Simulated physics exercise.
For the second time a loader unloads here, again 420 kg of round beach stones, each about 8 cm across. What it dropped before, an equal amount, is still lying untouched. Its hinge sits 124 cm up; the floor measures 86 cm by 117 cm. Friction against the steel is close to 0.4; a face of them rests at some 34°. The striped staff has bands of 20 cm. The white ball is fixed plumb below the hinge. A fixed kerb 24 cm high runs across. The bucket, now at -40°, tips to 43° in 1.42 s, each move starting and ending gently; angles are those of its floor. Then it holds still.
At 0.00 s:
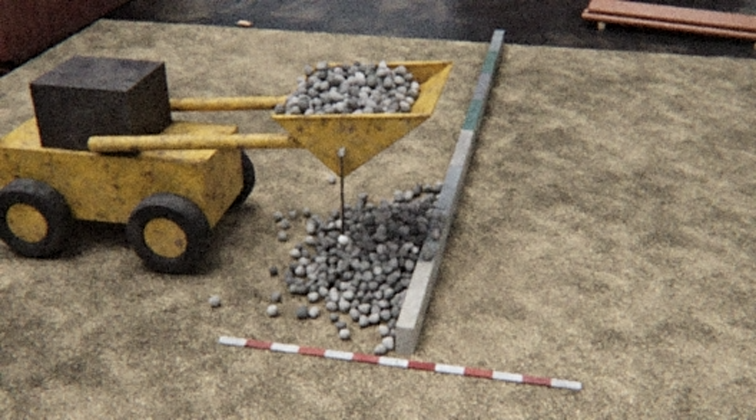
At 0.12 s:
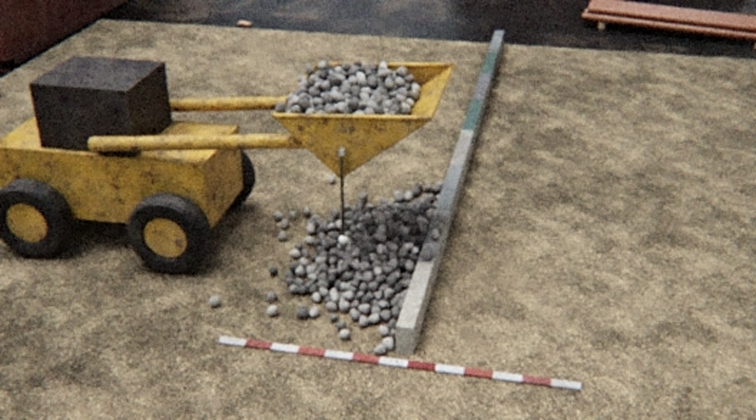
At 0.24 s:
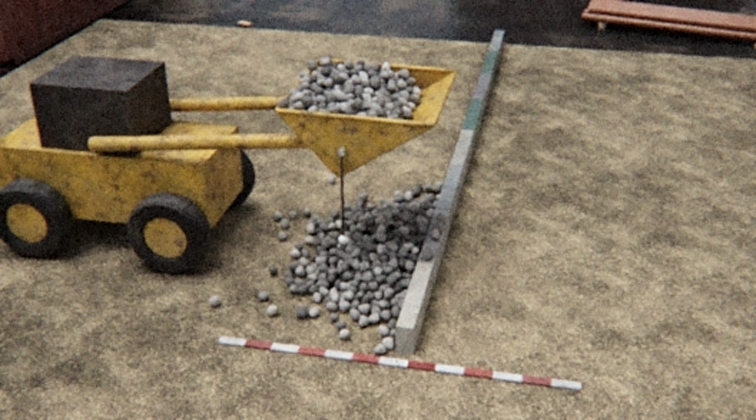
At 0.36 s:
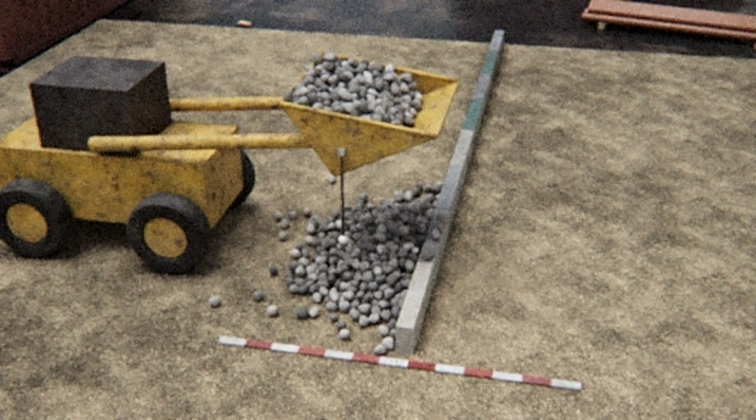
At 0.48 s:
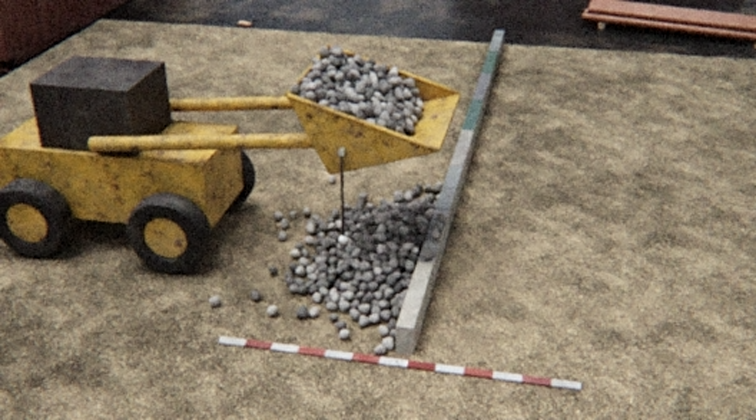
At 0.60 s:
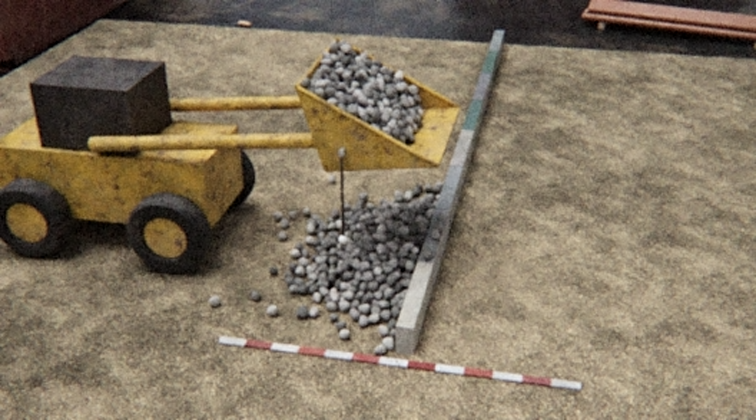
On sandy ground, a yellow loader slowly tilts its stone-filled bucket forward above a pile.
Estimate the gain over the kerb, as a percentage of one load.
Roughly 92 per cent of a load more.
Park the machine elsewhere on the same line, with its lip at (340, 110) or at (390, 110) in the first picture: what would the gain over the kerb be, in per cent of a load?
About 5 and 40 per cent.
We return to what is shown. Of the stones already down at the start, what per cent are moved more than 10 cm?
About 0 per cent.
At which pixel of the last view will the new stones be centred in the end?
Near (495, 265).
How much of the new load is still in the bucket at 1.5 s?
About 25 per cent.
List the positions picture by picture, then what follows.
The first frame shows lip at (431, 116), floor tilted -40°, highest stones at (350, 72). The earlier load is highest near (424, 231), 27 cm above ground level, 100 % on this side of the kerb.
The second frame shows lip at (432, 118), floor tilted -38°, highest stones at (351, 72); the stones move at 0.1 m/s on average.
In the third frame, the bucket is at -34°, its lip at (435, 126); the top of the load is at (337, 70); the stones move at 0.2 m/s on average.
In the fourth frame, the bucket is at -27°, its lip at (438, 137); the top of the load is at (328, 68); the stones move at 0.3 m/s on average.
The fifth frame shows lip at (440, 151), floor tilted -18°, highest stones at (330, 58); the stones move at 0.3 m/s on average.
In the sixth frame, the bucket is at -8°, its lip at (439, 166); the top of the load is at (336, 54); the stones move at 0.4 m/s on average.
After 1.1 s the floor is at 30°; in per cent of one load, 95 in the bucket, 104 on this side of the kerb, 1 over the kerb; the foremost stones are at (441, 198).
After 1.5 s the floor is at 43°; in per cent of one load, 24 in the bucket, 123 on this side of the kerb, 53 over the kerb; the foremost stones are at (516, 263).
After 1.9 s the floor is at 43°; in per cent of one load, 0 in the bucket, 114 on this side of the kerb, 86 over the kerb; the foremost stones are at (593, 301).
After 4.5 s the floor is at 43°; in per cent of one load, 0 in the bucket, 108 on this side of the kerb, 92 over the kerb; the foremost stones are at (700, 302). Net gain over the kerb, 92.
